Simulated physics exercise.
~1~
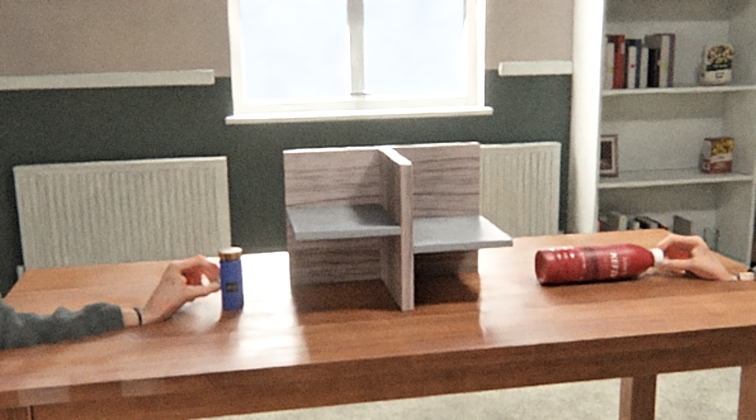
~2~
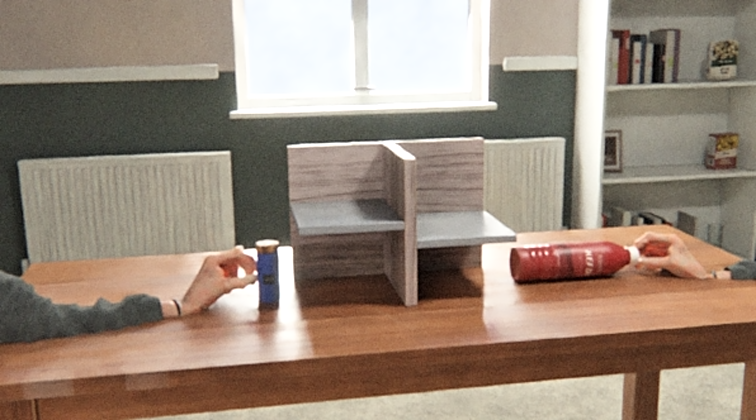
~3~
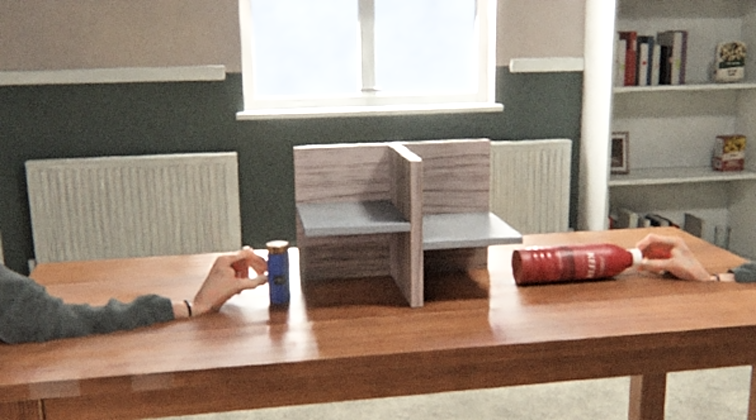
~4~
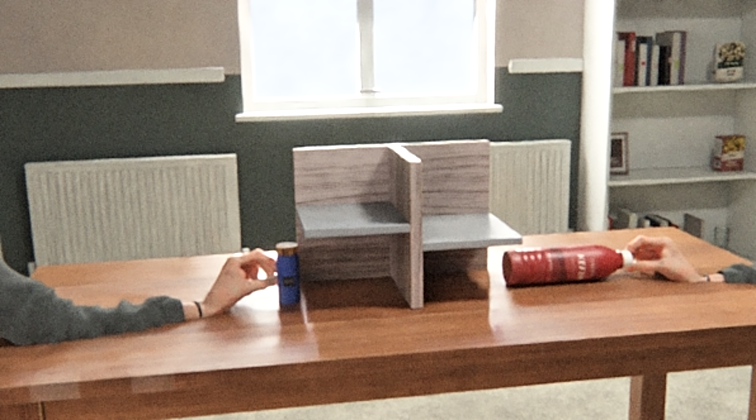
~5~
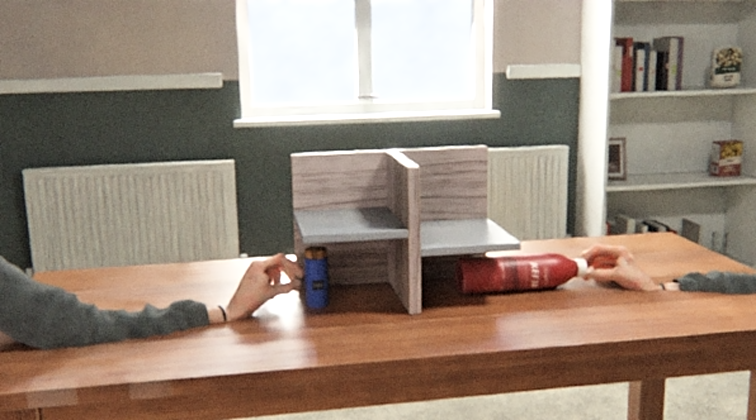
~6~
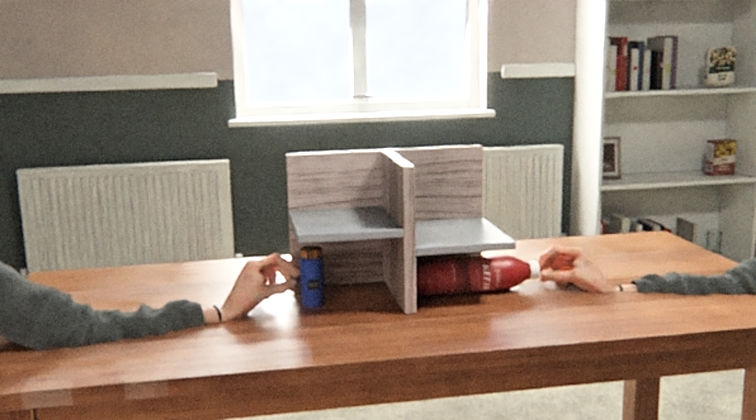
Two hands slid things across a wooden table toward a two-sided shelf, an upright blue shaker from the left and a red bottle on its side from the right, until both ended up under the shelf's grey ledges.
